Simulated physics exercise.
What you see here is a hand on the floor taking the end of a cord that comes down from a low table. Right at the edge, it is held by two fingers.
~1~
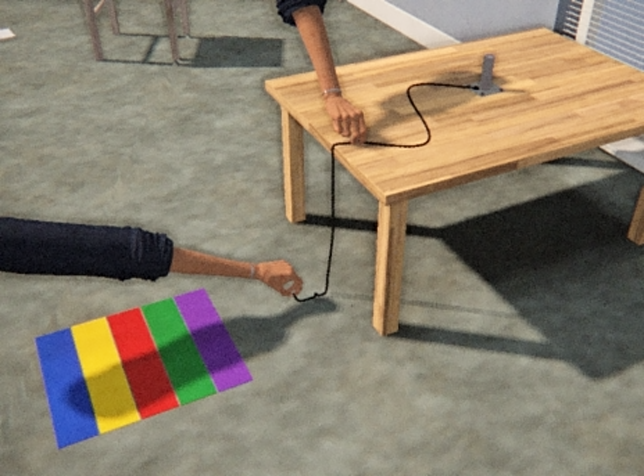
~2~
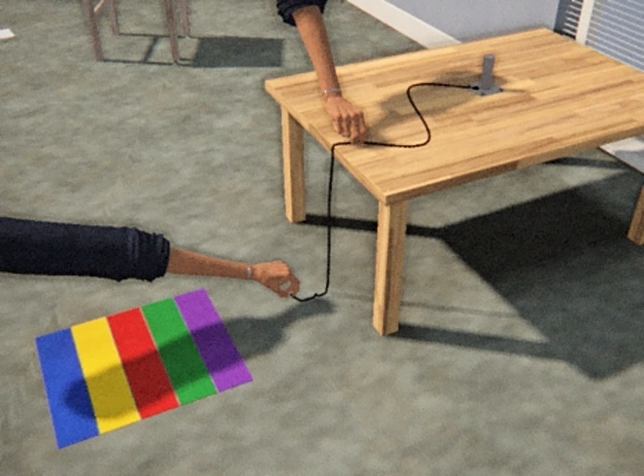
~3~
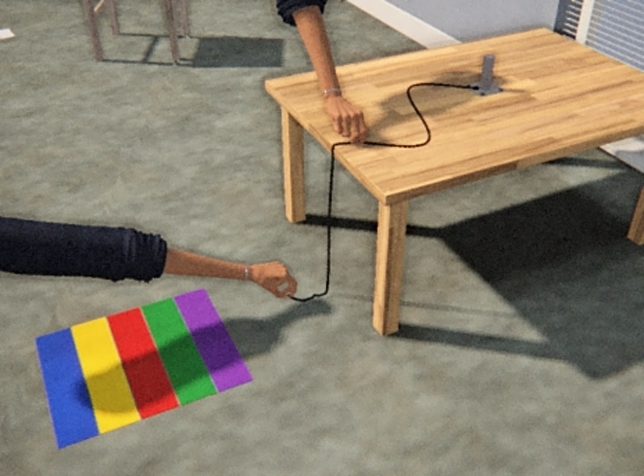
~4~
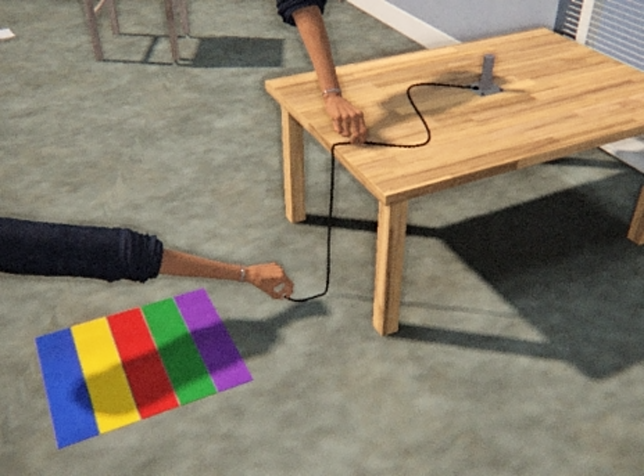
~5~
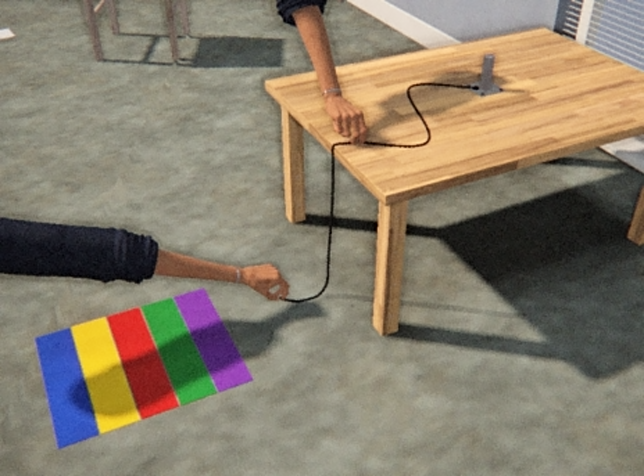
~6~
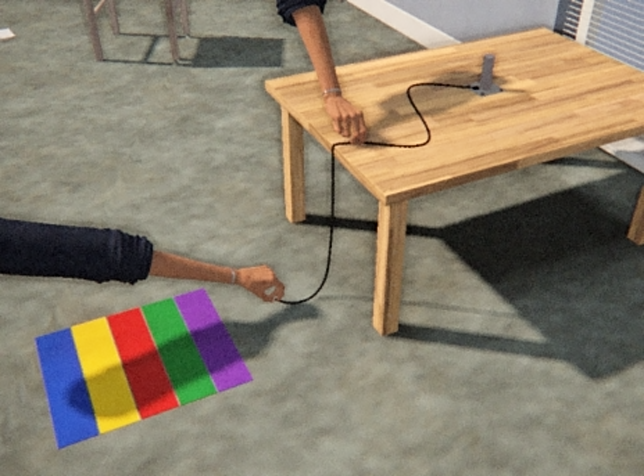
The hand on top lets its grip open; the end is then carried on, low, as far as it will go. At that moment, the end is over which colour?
Over blue.
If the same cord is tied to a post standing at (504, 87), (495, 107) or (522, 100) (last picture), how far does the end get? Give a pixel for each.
(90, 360), (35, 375) and (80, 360).
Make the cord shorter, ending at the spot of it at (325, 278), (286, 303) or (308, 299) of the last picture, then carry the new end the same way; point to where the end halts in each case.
Try by try: (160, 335), (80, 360) and (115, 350).
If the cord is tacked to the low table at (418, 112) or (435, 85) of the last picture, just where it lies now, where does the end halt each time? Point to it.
Approximately (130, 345) and (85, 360), respectively.
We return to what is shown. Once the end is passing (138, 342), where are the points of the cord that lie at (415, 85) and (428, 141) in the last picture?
Near (432, 106) and (325, 145).
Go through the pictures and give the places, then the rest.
In the first picture, end (294, 293); purple (227, 367); green (191, 379); red (153, 392); yellow (114, 406); blue (73, 419).
In the second picture, end (291, 294); cord through (441, 85) (413, 104) (428, 141) (350, 143) (329, 210) (328, 273).
In the third picture, end (288, 295).
In the fourth picture, end (284, 296); cord through (441, 85) (413, 104) (428, 141) (350, 143) (331, 209) (328, 273).
In the fifth picture, end (280, 298).
In the sixth picture, end (276, 299); cord through (441, 85) (413, 104) (428, 141) (350, 143) (333, 209) (327, 273).
Early on, end near (138, 342); over red.
Midway, end near (90, 357); over yellow.
At the end of the slack, end near (61, 367); over blue. The blue one.
